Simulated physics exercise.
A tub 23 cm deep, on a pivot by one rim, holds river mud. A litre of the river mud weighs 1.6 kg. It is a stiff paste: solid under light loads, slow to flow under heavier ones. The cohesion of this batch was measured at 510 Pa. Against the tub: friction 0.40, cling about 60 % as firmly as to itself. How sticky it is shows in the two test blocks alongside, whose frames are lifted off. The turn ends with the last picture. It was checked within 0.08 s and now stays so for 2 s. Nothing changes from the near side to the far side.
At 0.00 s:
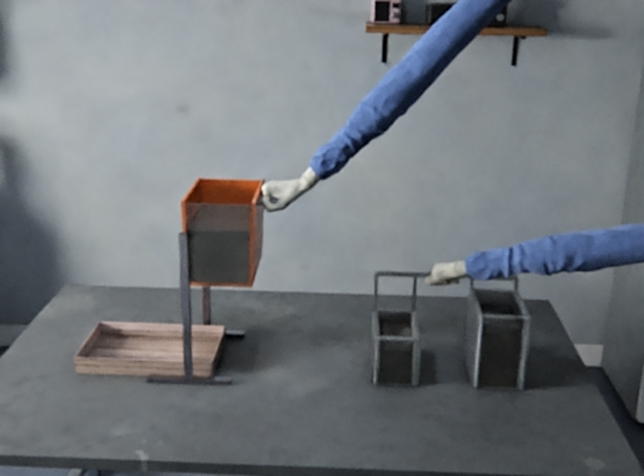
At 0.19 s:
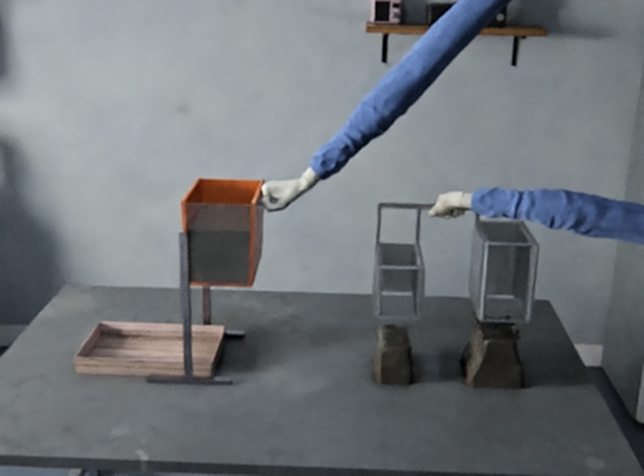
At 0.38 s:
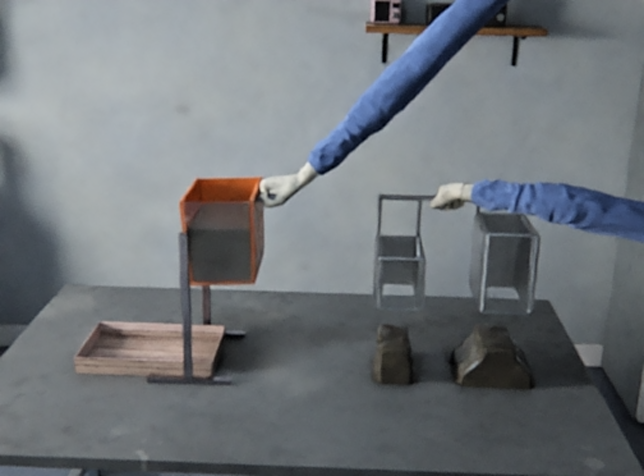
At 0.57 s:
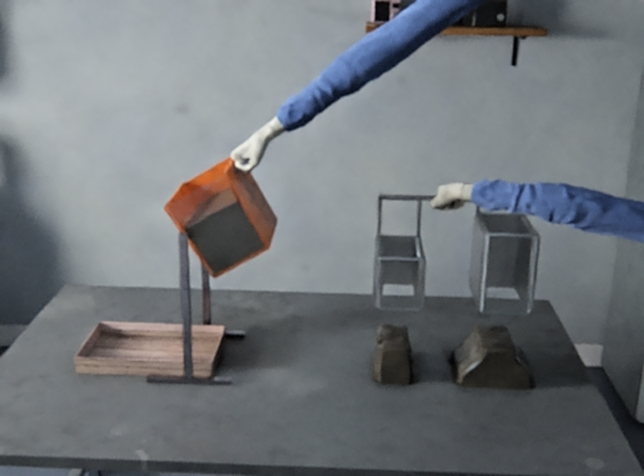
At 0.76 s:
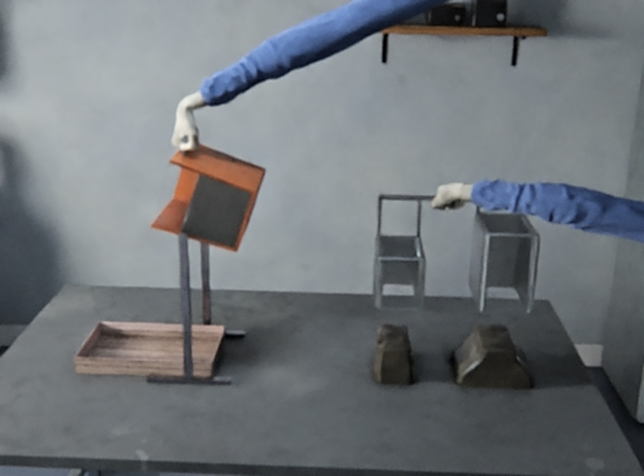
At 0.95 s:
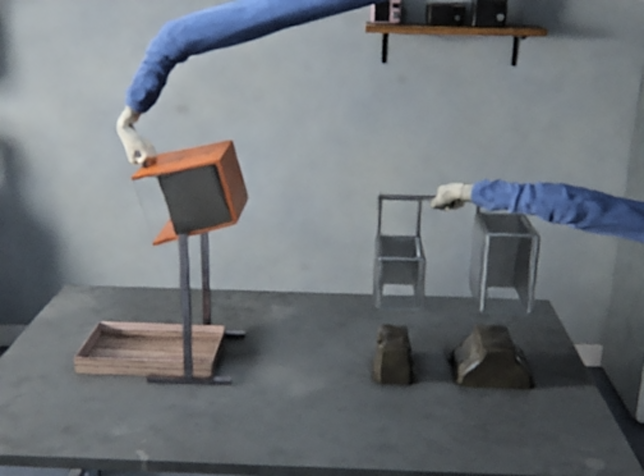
Two joined grey metal moulds and an orange-rimmed tub of dark mud move above a grey table in a plain grey room, seen from the front by a still camera. The tub sits on a stand at left, beside a shallow wooden tray. A blue-sleeved, gloved arm lifts the moulds off two brown blocks, the right one slumping wider, then another swings the tub over leftward onto its side.
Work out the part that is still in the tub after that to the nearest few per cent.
The part that is still in the tub after that is near 0 %.
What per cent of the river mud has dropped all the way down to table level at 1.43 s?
About 10 %.
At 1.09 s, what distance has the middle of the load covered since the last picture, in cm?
Some 6 cm.
After 1.09 s, the tub is at 105 degrees and holds 97 %.
After 1.26 s, the tub is at 105 degrees and holds 52 %.
After 1.43 s, the tub is at 105 degrees and holds 34 %.
After 1.60 s, the tub is at 105 degrees and holds 24 %.
After 2.95 s, the tub is at 105 degrees and holds 0 %.
